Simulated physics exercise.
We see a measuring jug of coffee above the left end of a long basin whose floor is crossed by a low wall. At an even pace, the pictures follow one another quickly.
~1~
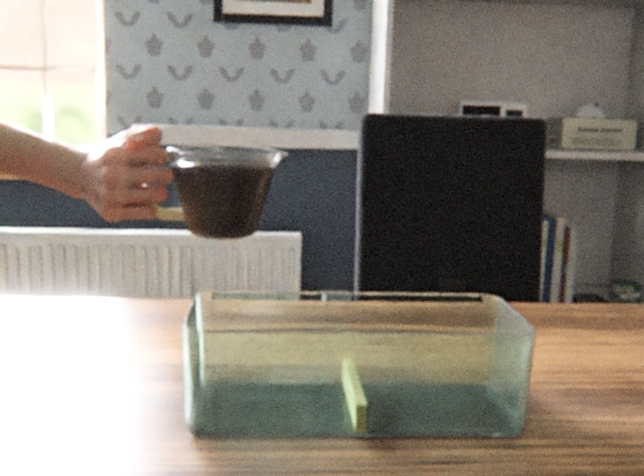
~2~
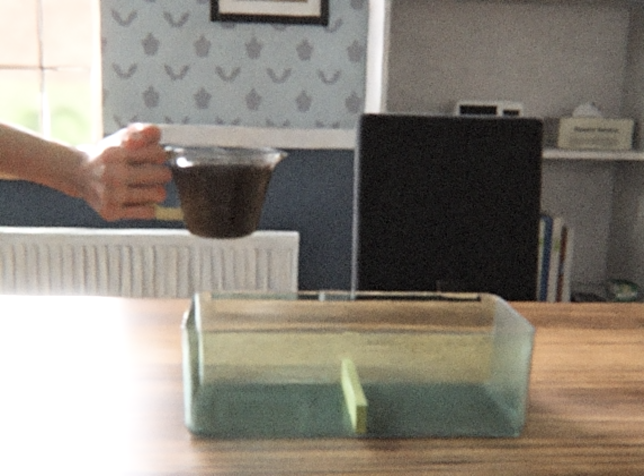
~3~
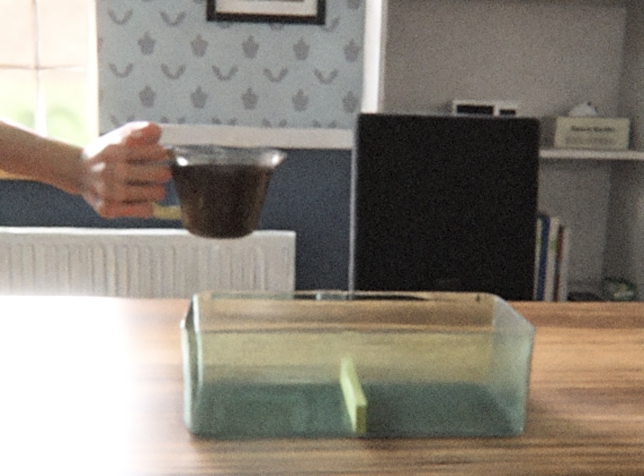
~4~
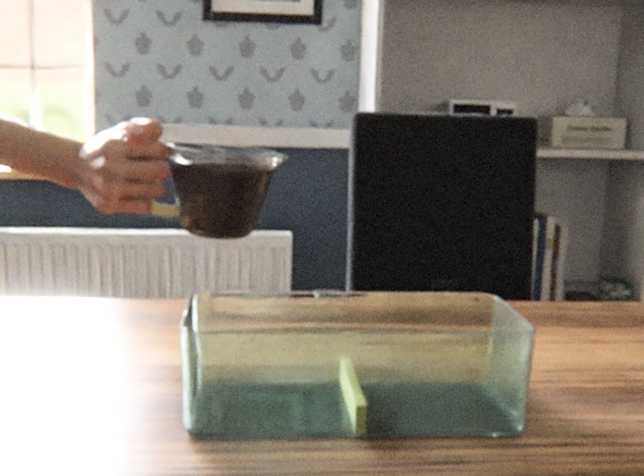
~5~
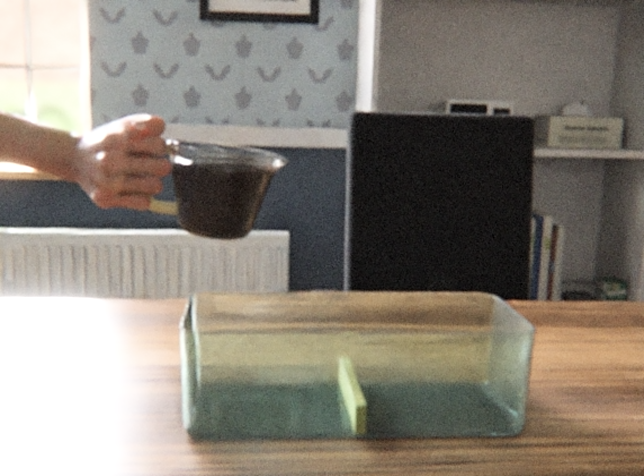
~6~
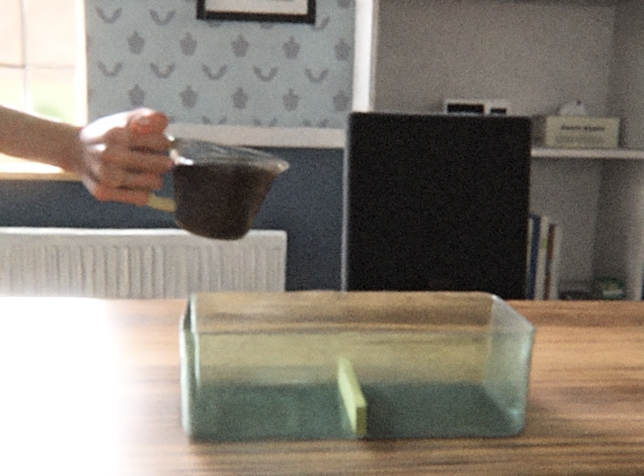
A hand holding a clear jug of dark liquid above the left end of a long glass basin with a low green wall across its floor keeps it nearly still, then tilts it slightly to the right.
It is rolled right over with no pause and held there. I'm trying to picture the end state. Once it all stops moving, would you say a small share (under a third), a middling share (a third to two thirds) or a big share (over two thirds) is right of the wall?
A small share, under a third.
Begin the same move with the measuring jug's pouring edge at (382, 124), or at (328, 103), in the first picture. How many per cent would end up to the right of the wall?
About 90 per cent, then about 90 per cent.
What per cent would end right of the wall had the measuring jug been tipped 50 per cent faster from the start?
About 15 %.
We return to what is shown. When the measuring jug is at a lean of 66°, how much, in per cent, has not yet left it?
Remaining fraction: Approx. 65 %.
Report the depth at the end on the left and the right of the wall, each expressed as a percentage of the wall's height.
Left: About 40; right: About 10.
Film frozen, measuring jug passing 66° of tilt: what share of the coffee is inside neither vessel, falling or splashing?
Airborne share: Approx. 25 %.
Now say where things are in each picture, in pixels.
In the first picture, tilt 0°; pouring edge (288, 153); surface from (175, 161) to (274, 164); the long basin's rim runs from (190, 311) to (516, 315); the wall's top is at (354, 380).
In the second picture, tilt 0°; pouring edge (288, 153); surface from (174, 161) to (273, 164).
In the third picture, tilt 2°; pouring edge (288, 154); surface from (173, 160) to (273, 164).
In the fourth picture, tilt 4°; pouring edge (288, 157); surface from (174, 159) to (273, 164).
In the fifth picture, tilt 7°; pouring edge (290, 160); surface from (176, 159) to (274, 164).
In the sixth picture, tilt 11°; pouring edge (291, 164); surface from (177, 159) to (277, 165).
A moment on, the measuring jug is tipped part way and 64 per cent is still to pour, 9 is left of the wall and 0 right of it.
Next, the measuring jug is tipped on its side and 12 per cent is still to pour, 58 is left of the wall and 15 right of it.
Then the measuring jug is tipped on its side and 1 per cent is still to pour, 77 is left of the wall and 19 right of it.
Later the measuring jug is tipped on its side and 0 per cent is still to pour, 79 is left of the wall and 20 right of it.
In the end 79 per cent lies left of the wall, 20 right of it and 2 outside.
